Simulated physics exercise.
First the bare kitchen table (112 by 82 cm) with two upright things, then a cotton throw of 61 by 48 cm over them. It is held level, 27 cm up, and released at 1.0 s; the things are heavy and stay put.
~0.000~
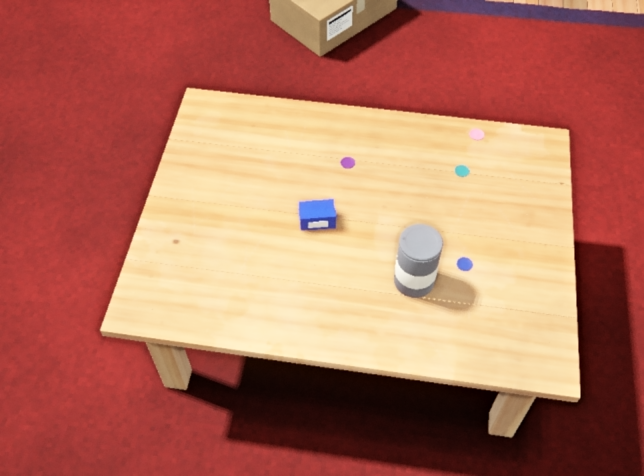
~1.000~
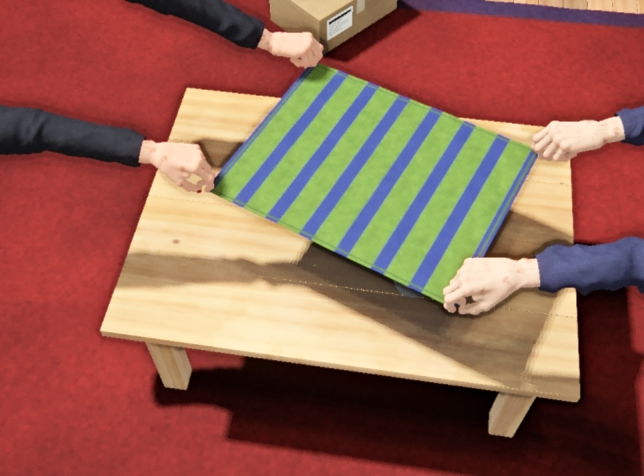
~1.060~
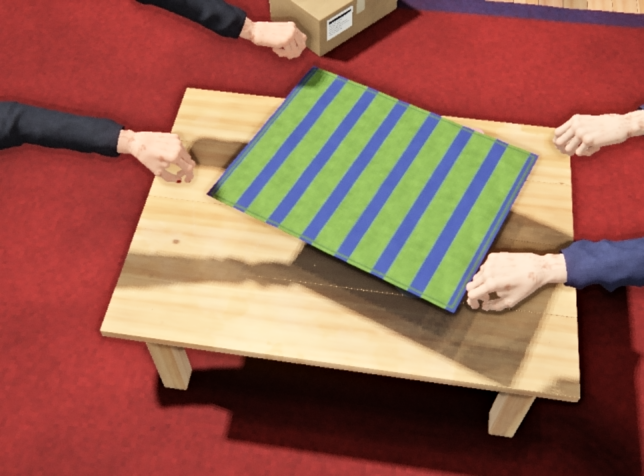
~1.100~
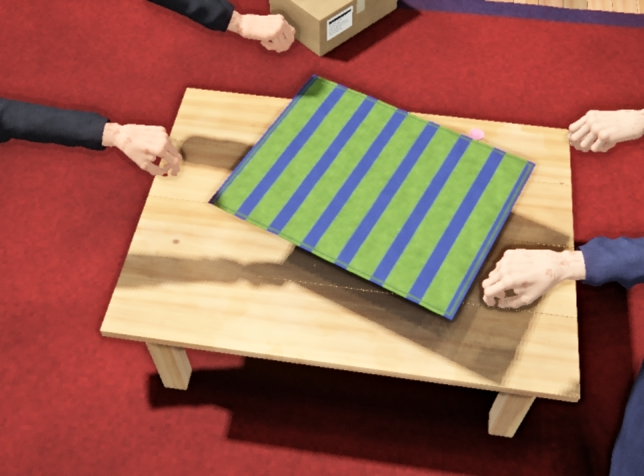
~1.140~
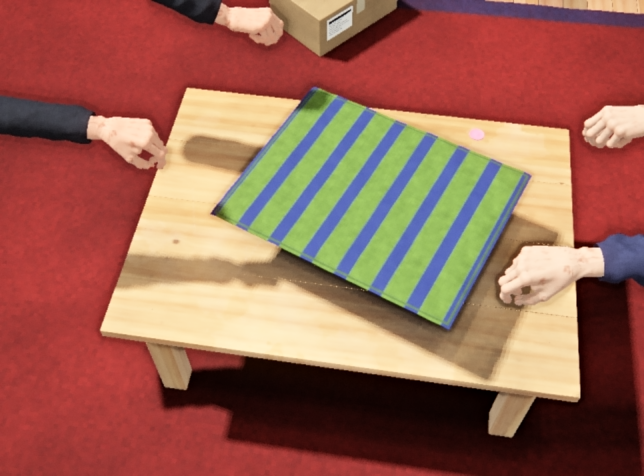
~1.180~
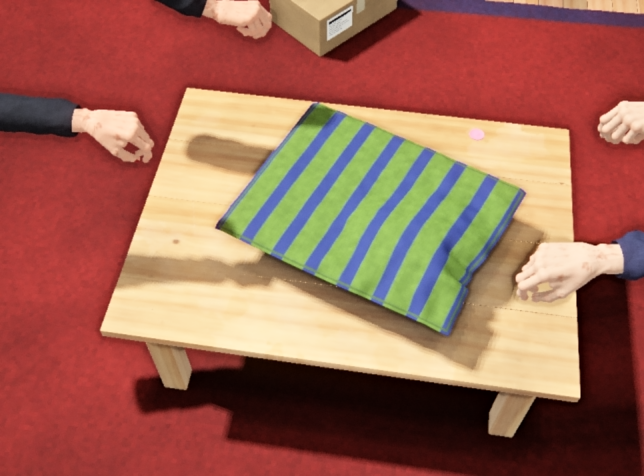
In this clip, four hands hold a green and blue striped cloth level above a wooden table with a blue box and a grey canister, then let go and draw back as it sinks, its right side creasing.
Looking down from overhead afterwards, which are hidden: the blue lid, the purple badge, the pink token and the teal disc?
Result: Blue lid vanishes under it, purple badge ends under the cloth, pink token still shows, teal disc remains in the open.
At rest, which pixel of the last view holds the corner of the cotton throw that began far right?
Around (495, 258).
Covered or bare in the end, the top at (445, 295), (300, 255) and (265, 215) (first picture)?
In that order: Covered, under it, free.
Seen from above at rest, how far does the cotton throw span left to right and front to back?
Some 64 cm across and 56 cm deep.
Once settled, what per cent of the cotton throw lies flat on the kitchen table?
About 30 per cent.
After 1.4 s, 30 % of it is down, spanning 63 by 49 cm, above blue lid, purple badge.
After 1.5 s, 30 % of it is down, spanning 65 by 54 cm, above blue lid, purple badge.
After 1.7 s, 30 % of it is down, spanning 63 by 55 cm, above blue lid, purple badge.
After 1.9 s, 30 % of it is down, spanning 63 by 56 cm, above blue lid, purple badge.
After 2.7 s, 30 % of it is down, spanning 63 by 56 cm, above blue lid, purple badge.
